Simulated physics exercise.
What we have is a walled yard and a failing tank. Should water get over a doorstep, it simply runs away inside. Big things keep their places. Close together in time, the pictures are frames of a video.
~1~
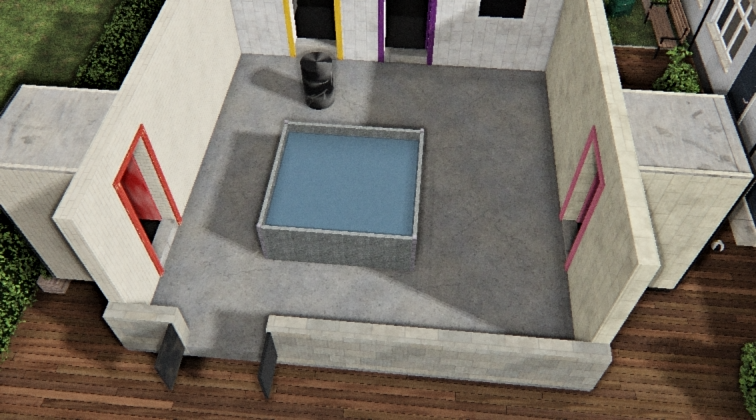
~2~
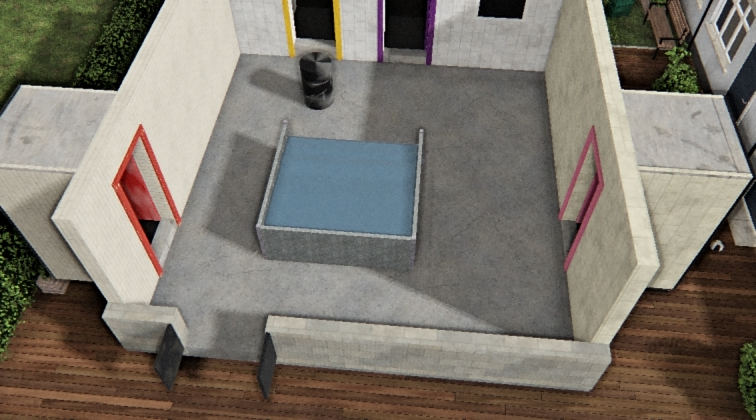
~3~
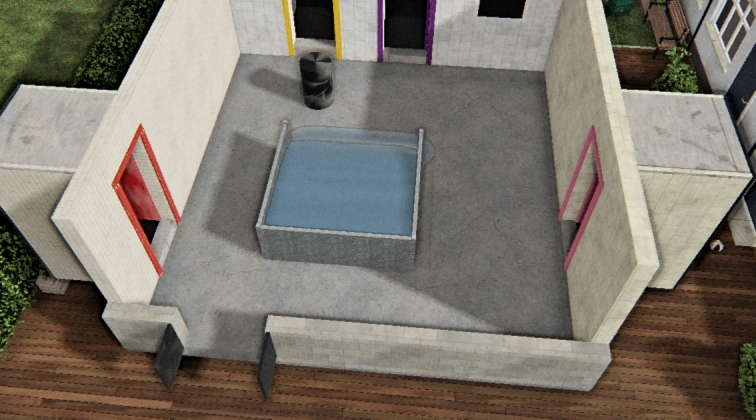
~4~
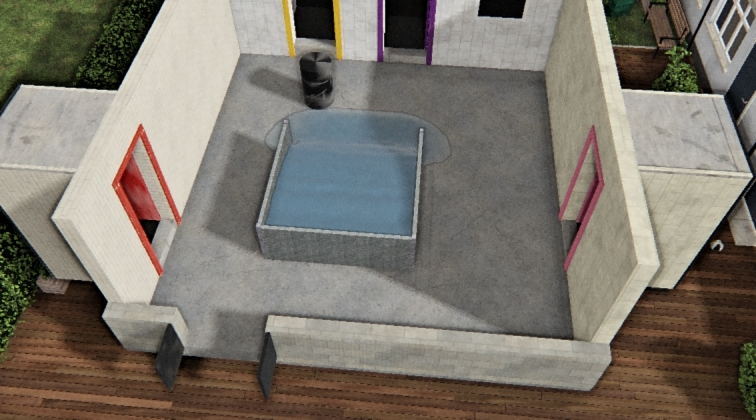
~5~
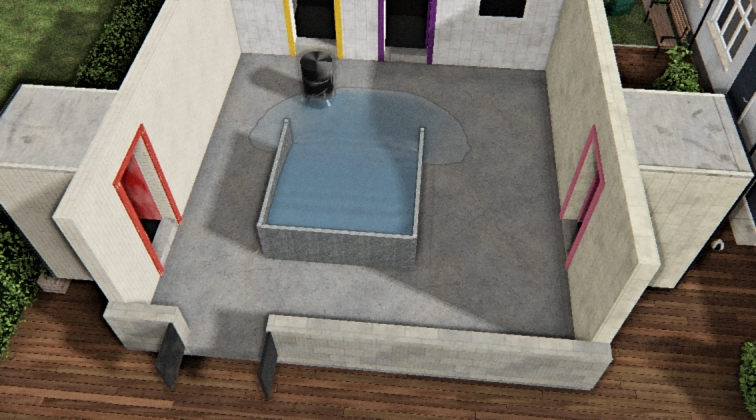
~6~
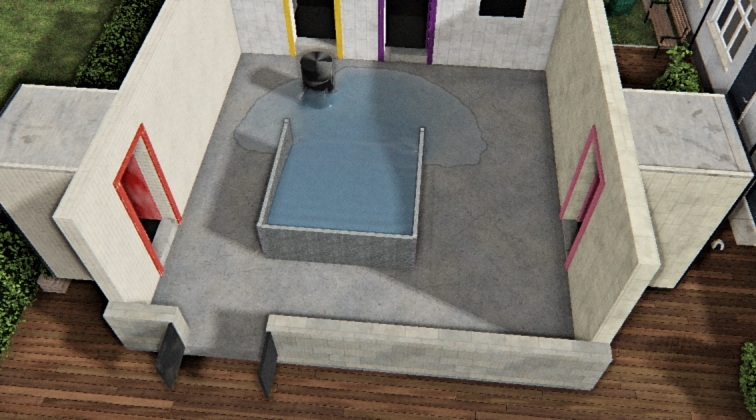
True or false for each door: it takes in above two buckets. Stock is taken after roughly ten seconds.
The purple door, true; the red door, false; the pink door, false; the yellow door, false.
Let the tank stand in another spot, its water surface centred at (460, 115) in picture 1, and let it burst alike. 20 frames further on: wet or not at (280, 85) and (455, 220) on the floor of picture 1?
Points in order: Inundated; bare.
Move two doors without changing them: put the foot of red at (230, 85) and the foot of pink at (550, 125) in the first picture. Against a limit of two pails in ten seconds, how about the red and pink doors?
Note: Red beats the limit, pink beats the limit.
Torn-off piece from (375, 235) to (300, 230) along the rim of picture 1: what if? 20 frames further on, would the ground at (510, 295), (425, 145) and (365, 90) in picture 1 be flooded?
Submerged, unwetted, unwetted.
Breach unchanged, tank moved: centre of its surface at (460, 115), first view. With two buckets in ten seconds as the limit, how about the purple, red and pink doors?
The purple door exceeds the limit; the red door stays within the limit; the pink door exceeds the limit.
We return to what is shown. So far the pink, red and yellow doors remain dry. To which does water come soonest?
That would be the yellow-painted one.
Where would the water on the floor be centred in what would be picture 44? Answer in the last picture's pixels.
Close to pixel (377, 156).
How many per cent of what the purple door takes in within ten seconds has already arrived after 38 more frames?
My estimate is close to 100 per cent.
A moment on, water covers 40 % of the floor; the purple door over two buckets in, the red door not reached, the pink door not reached, the yellow door wet at the sill, nothing in.
Next, water covers 40 % of the floor; the purple door far over two buckets in, the red door not reached, the pink door not reached, the yellow door wet at the sill, nothing in.
Then, water covers 55 % of the floor; the purple door far over two buckets in, the red door not reached, the pink door not reached, the yellow door wet at the sill, nothing in.
Later, water covers 95 % of the floor; the purple door far over two buckets in, the red door wet at the sill, nothing in, the pink door wet at the sill, nothing in, the yellow door wet at the sill, nothing in.
In the end, water covers 100 % of the floor; the purple door far over two buckets in, the red door wet at the sill, nothing in, the pink door under two buckets in, the yellow door wet at the sill, nothing in.
